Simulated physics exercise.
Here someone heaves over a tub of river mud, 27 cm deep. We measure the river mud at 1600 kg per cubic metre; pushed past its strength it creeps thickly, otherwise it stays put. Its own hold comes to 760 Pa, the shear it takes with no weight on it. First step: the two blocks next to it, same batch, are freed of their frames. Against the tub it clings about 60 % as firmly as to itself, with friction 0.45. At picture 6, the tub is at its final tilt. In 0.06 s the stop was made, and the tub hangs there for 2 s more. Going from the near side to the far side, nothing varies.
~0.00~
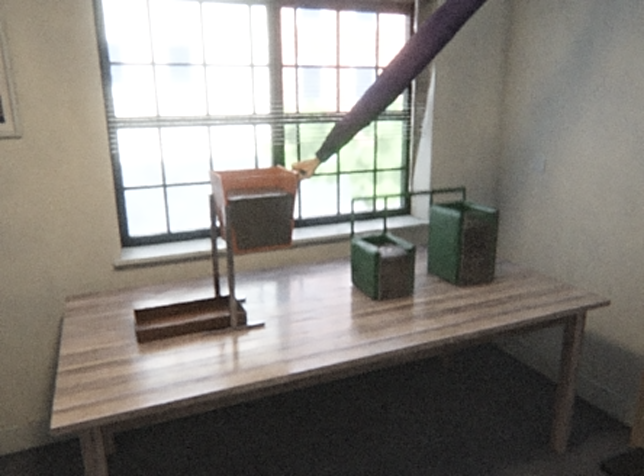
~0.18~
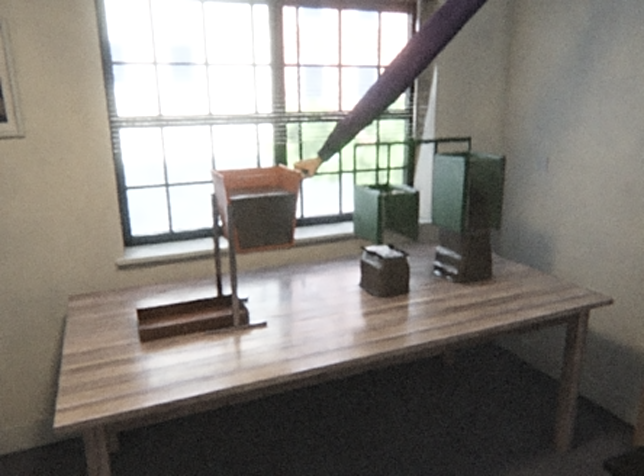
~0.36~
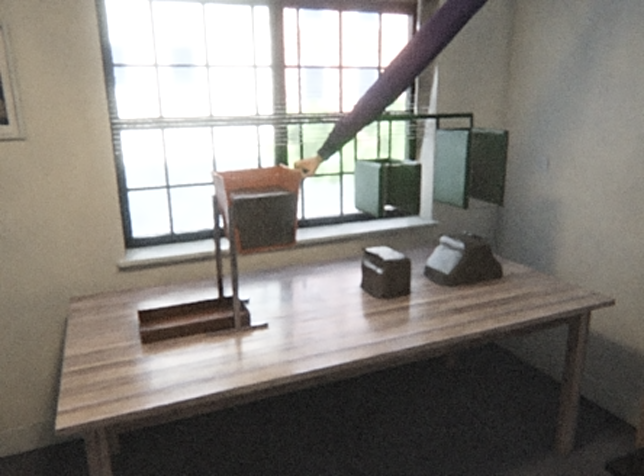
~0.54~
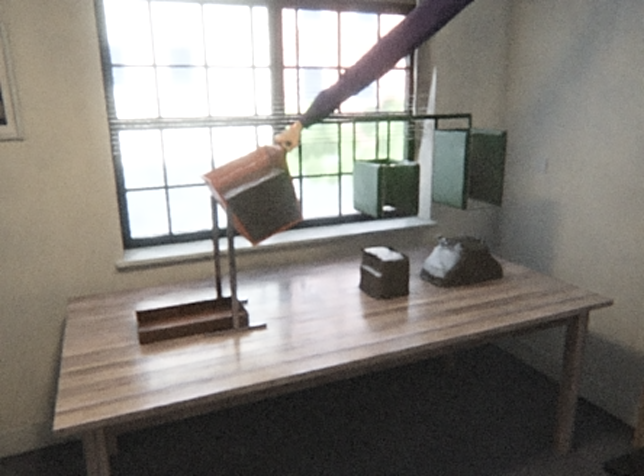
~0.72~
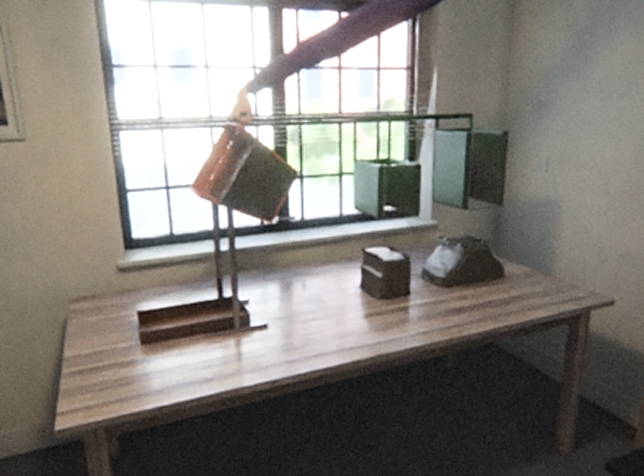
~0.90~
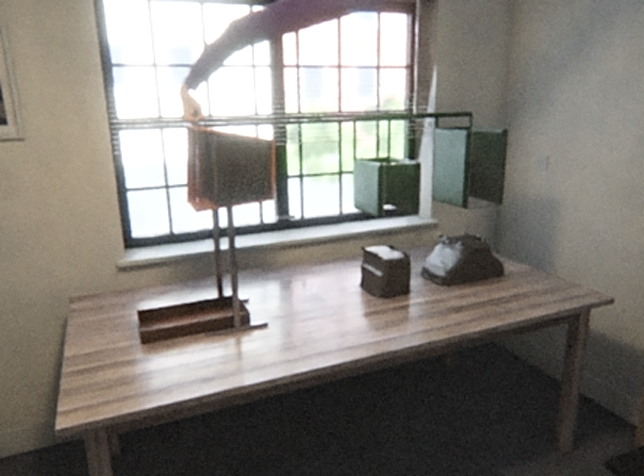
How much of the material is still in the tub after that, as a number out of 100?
About 64 out of 100.
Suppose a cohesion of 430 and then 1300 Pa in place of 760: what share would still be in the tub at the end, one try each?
Try one gives 45 per cent, try two gives 100 per cent.
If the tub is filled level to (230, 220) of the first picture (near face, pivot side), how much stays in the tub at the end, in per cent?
Then about 100 %.
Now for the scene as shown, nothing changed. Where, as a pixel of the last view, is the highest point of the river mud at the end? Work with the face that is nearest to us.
(222, 172).
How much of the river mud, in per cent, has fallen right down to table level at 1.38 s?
About 0 %.
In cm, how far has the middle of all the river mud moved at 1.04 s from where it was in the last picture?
Roughly 5 cm.
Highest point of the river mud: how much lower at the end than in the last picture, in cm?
Roughly 12 cm.
After 1.04 s, the tub is at 86 degrees and holds 100 %.
After 1.21 s, the tub is at 86 degrees and holds 81 %.
After 1.38 s, the tub is at 86 degrees and holds 68 %.
After 1.55 s, the tub is at 86 degrees and holds 64 %.
After 2.90 s, at the end, the tub is at 86 degrees and holds 64 %.
